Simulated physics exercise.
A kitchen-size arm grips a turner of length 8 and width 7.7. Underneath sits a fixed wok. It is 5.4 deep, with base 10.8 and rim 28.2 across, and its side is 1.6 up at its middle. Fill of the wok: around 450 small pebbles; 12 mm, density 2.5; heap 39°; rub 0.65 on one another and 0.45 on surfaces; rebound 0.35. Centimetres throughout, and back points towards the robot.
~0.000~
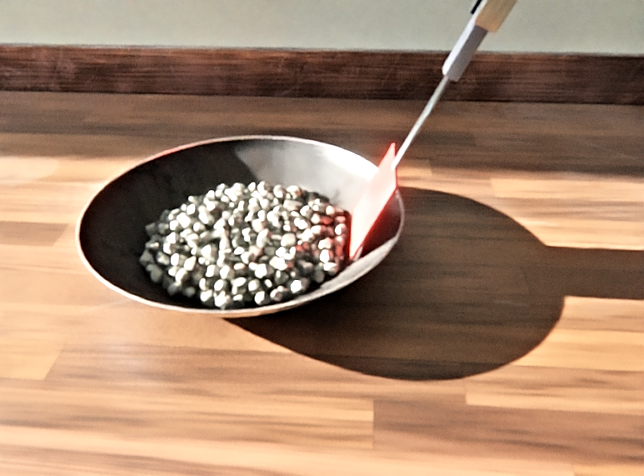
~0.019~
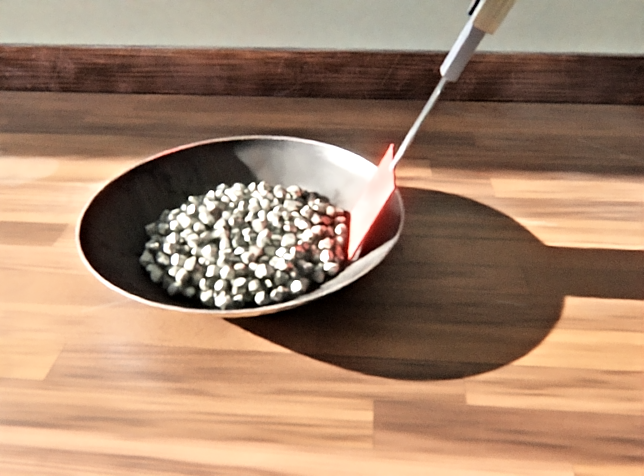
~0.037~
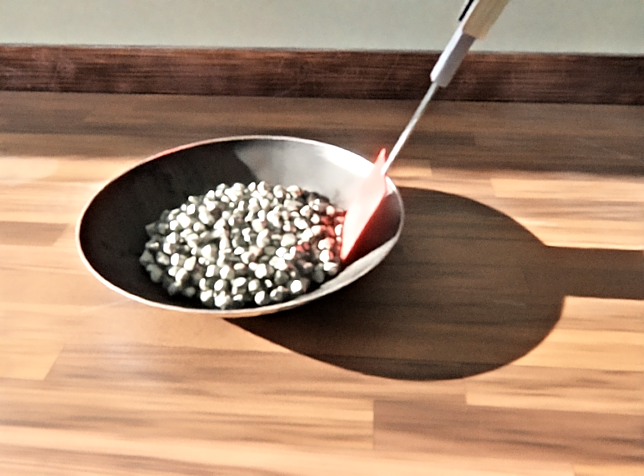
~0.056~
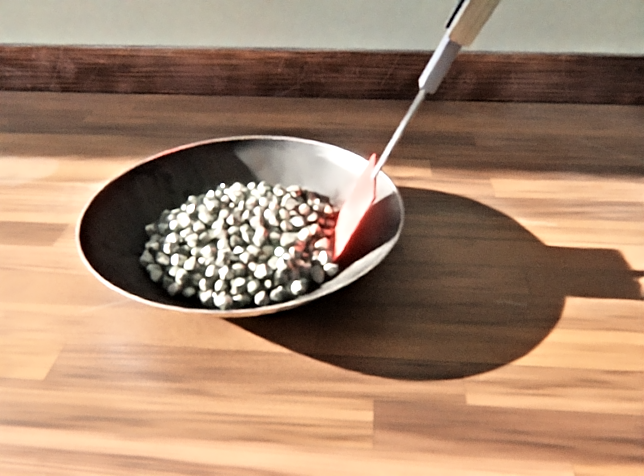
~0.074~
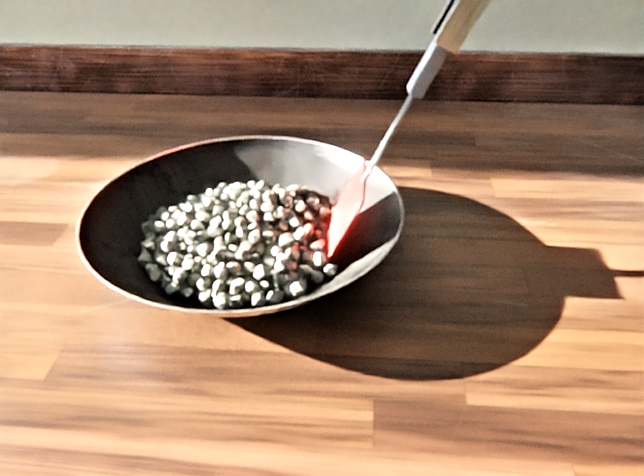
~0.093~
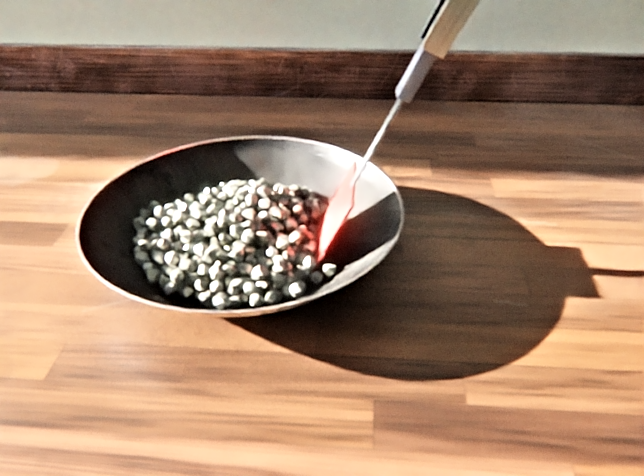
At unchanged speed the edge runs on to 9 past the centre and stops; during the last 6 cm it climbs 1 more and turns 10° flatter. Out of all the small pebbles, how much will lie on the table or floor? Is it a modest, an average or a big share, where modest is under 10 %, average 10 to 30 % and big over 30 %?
Average.
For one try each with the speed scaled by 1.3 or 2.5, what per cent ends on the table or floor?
Around 25 per cent and around 45 per cent.
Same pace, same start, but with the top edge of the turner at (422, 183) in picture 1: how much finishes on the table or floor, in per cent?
Roughly 20 percent ends on the table or floor.
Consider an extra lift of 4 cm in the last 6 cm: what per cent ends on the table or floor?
Roughly 15 percent of it.
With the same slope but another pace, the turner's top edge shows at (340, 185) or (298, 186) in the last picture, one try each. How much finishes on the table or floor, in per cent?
That comes to some 30 and some 40 percent, in that order.
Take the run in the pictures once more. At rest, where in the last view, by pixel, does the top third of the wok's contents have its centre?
Close to pixel (131, 208).
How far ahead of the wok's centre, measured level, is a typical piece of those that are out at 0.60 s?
About 18 cm.
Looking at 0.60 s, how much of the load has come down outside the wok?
Fraction noted: Close to 20 per cent.
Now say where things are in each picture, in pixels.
The first frame shows turner top edge at (396, 164), sloping 65°; upper third of the load around (241, 230), from x 150 to 340, top at y 190; 447 in the wok.
The second frame shows turner top edge at (394, 165), sloping 65°; upper third of the load around (241, 230), from x 150 to 340, top at y 190.
The third frame shows turner top edge at (386, 169), sloping 65°; upper third of the load around (241, 230), from x 150 to 340, top at y 190.
The fourth frame shows turner top edge at (375, 174), sloping 65°; upper third of the load around (244, 230), from x 150 to 335, top at y 190.
The fifth frame shows turner top edge at (364, 178), sloping 65°; upper third of the load around (240, 227), from x 145 to 335, top at y 185.
The sixth frame shows turner top edge at (354, 182), sloping 65°; upper third of the load around (231, 225), from x 140 to 335, top at y 185; 447 in the wok.
By 0.22 s, sloping 65°, highest piece 6 above the table; 447 in the wok.
By 0.34 s, sloping 61°, highest piece 8 above the table; 439 in the wok, 8 on the blade or in flight.
By 0.60 s, sloping 55°, highest piece 7 above the table; 351 in the wok, 92 on the table or floor, 4 on the blade or in flight.
By 1.65 s, sloping 55°, highest piece 7 above the table; 348 in the wok, 99 on the table or floor.
Final count, 348 in the wok, 99 on the table or floor. That is 22 % on the table or floor.
